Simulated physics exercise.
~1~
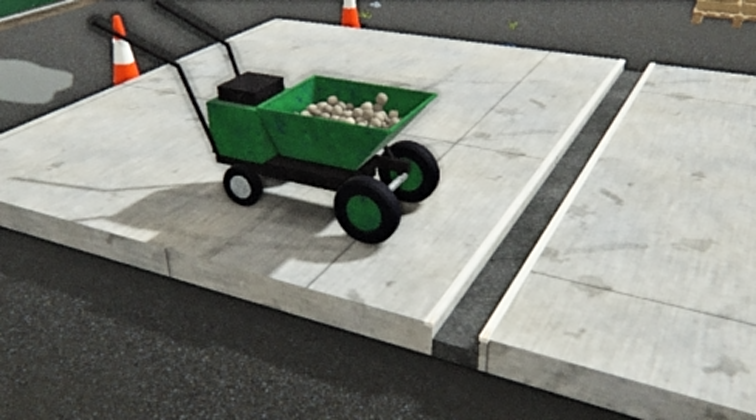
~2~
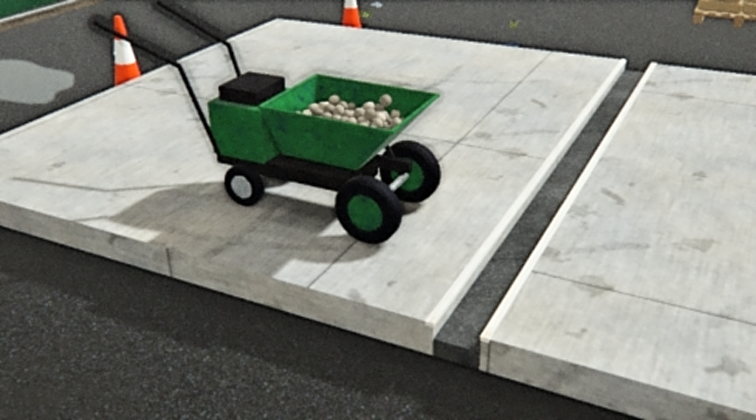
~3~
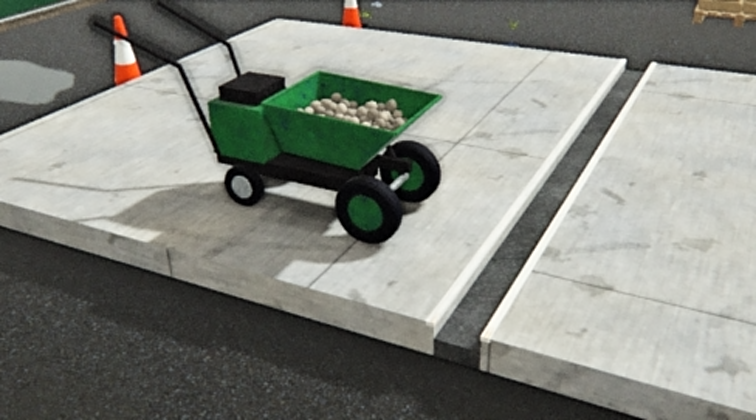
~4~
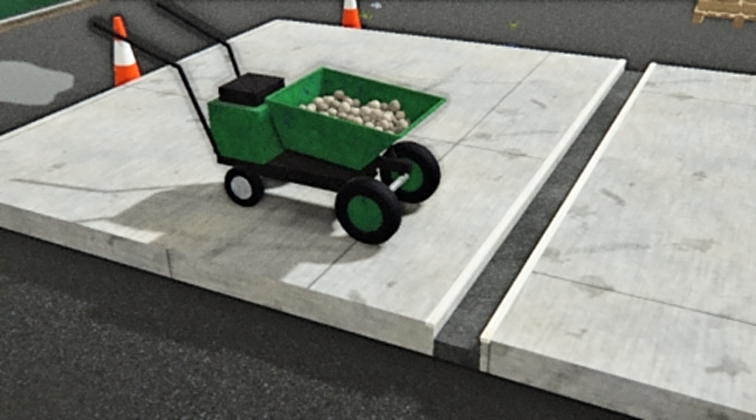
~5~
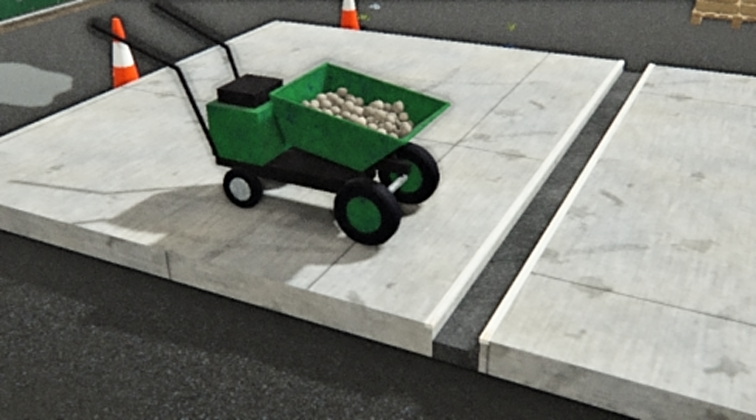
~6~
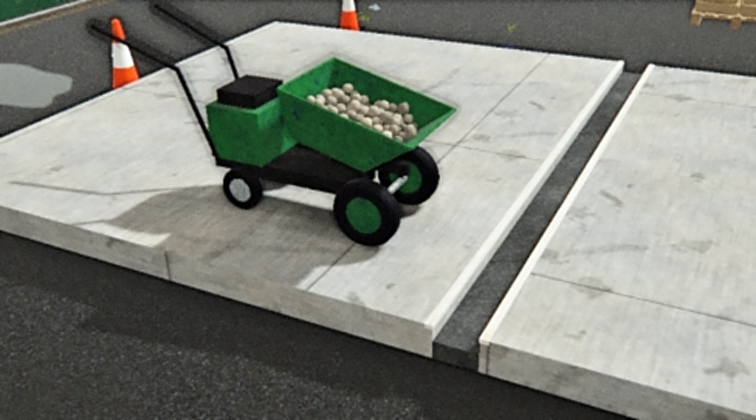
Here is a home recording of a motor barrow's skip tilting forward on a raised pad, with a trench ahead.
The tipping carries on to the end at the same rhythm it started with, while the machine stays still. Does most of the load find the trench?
The trench will hold the main part of the load.
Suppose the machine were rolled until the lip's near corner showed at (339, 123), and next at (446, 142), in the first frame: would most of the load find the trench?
Position 1 falls short of half; position 2 falls short of half.
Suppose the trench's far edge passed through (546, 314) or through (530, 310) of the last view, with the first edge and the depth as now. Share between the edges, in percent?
The first try comes out at 90 percent and the second at 80 percent.
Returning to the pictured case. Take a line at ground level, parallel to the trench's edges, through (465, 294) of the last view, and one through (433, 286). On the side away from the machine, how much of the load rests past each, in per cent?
About 60 and 100 %.
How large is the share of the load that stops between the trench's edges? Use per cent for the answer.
About 70 per cent.
Shortly afterwards, skip tipped well over; the whole lot in the skip.
Next, skip tipped steeply; all but a few in the skip; only a few short of the trench; only a few in or heaped over the trench; only a few falling.
Some moments later, skip tipped right over; a little in the skip; near a quarter short of the trench; near two thirds in or heaped over the trench; a little beyond it.
In the end, skip tipped right over; only a few in the skip; near a quarter short of the trench; near two thirds in or heaped over the trench; a little beyond it.
